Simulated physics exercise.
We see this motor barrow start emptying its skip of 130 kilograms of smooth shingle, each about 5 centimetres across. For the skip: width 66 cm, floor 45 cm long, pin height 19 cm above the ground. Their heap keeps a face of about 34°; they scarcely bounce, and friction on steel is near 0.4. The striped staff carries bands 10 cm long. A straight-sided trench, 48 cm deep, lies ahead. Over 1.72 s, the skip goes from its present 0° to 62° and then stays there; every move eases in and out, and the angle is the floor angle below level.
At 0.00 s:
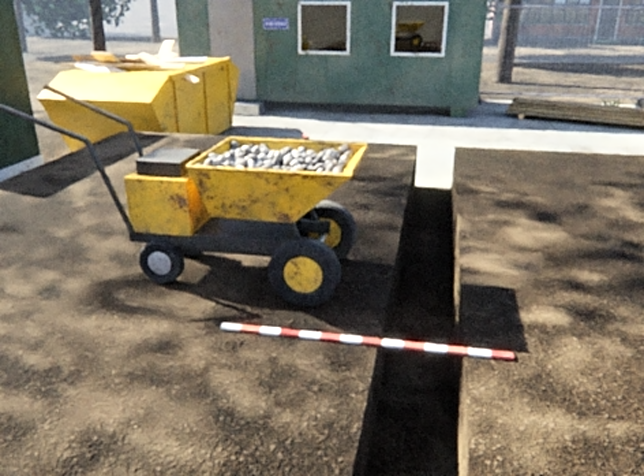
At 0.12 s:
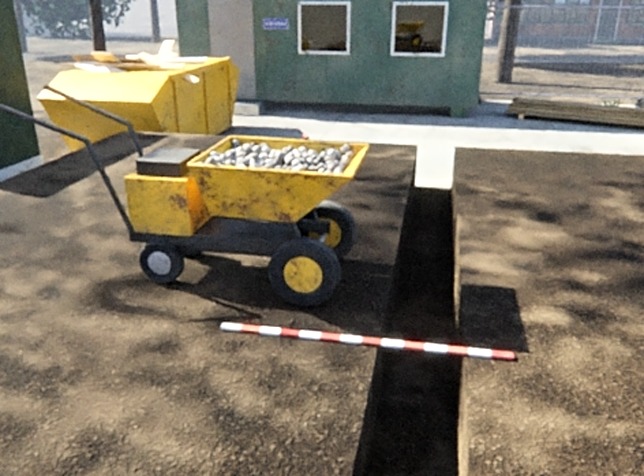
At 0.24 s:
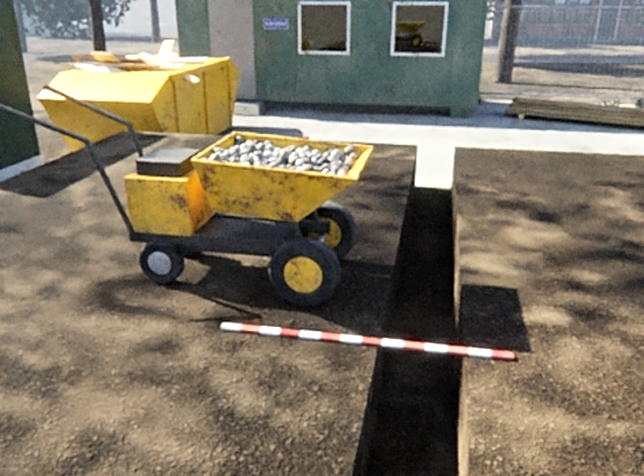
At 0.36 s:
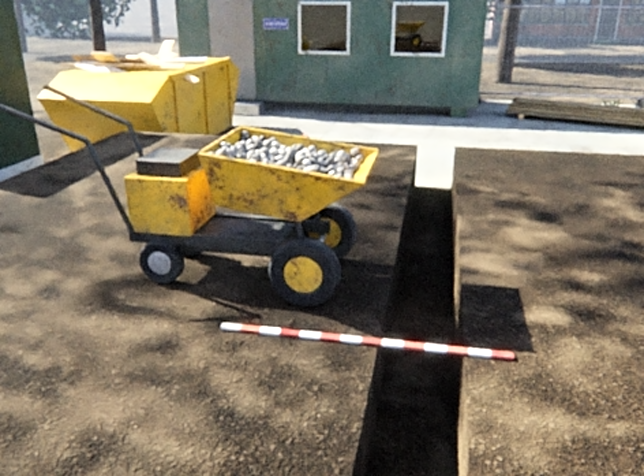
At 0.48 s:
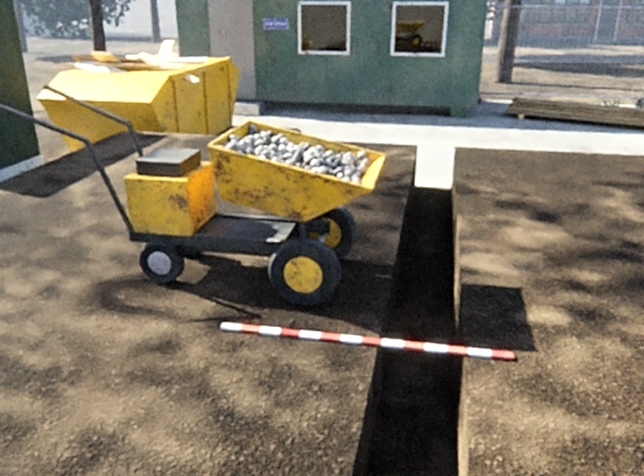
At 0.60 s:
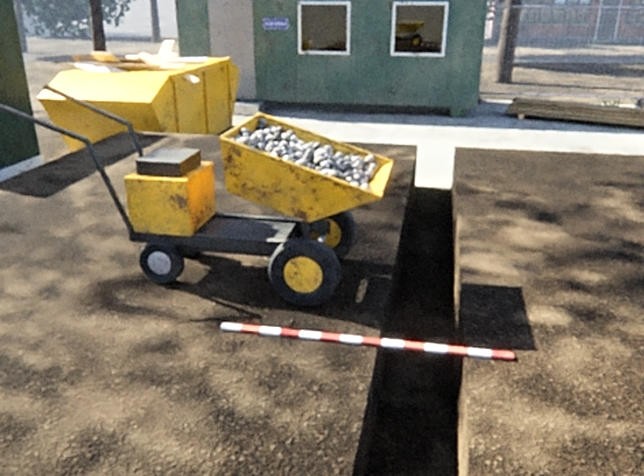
A yellow skip heaped with grey stones sits level on a small wheeled dumper at left of centre, then tilts gently down towards the right, its rear rising off the dark chassis. The fixed, slightly raised view shows a sunlit dirt yard before a green building with two windows. A yellow container stands behind, while a red-and-white staff lies across a dark trench at right.
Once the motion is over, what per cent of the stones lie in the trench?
65 %.
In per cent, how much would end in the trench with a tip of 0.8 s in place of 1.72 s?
In that case some 50 per cent.
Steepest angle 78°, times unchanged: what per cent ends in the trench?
In that case some 75 per cent.
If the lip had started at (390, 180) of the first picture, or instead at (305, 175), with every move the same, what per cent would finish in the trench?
First spot about 20, second spot about 100 per cent.
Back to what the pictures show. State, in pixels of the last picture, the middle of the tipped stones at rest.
Middle at around (443, 351), I'd say.
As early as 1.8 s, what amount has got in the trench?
Roughly 35 percent of the load.
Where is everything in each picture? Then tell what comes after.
Lip at (350, 176), floor tilted 0°, highest stones at (285, 154), in the first frame.
The skip is at 1°, its lip at (352, 177); the top of the load is at (268, 152); the stones move at 0.1 m/s on average, in the second frame.
The skip is at 3°, its lip at (357, 179); the top of the load is at (251, 148); the stones move at 0.2 m/s on average, in the third frame.
Lip at (364, 184), floor tilted 7°, highest stones at (253, 143); the stones move at 0.3 m/s on average, in the fourth frame.
Lip at (372, 189), floor tilted 12°, highest stones at (260, 138); the stones move at 0.4 m/s on average, in the fifth frame.
Lip at (381, 197), floor tilted 17°, highest stones at (266, 133); the stones move at 0.4 m/s on average, in the sixth frame.
After 1.3 s the floor is at 52°; 99 % in the skip, 1 % in the trench; the foremost stones are at (429, 237).
After 1.8 s the floor is at 62°; 40 % in the skip, 36 % in the trench, 24 % past the trench; the foremost stones are at (543, 296).
After 2.2 s the floor is at 62°; 14 % in the skip, 51 % in the trench, 35 % past the trench; the foremost stones are at (625, 308).
After 4.1 s the floor is at 62°; 0 % in the skip, 65 % in the trench, 35 % past the trench; the foremost stones are past the picture's edge.
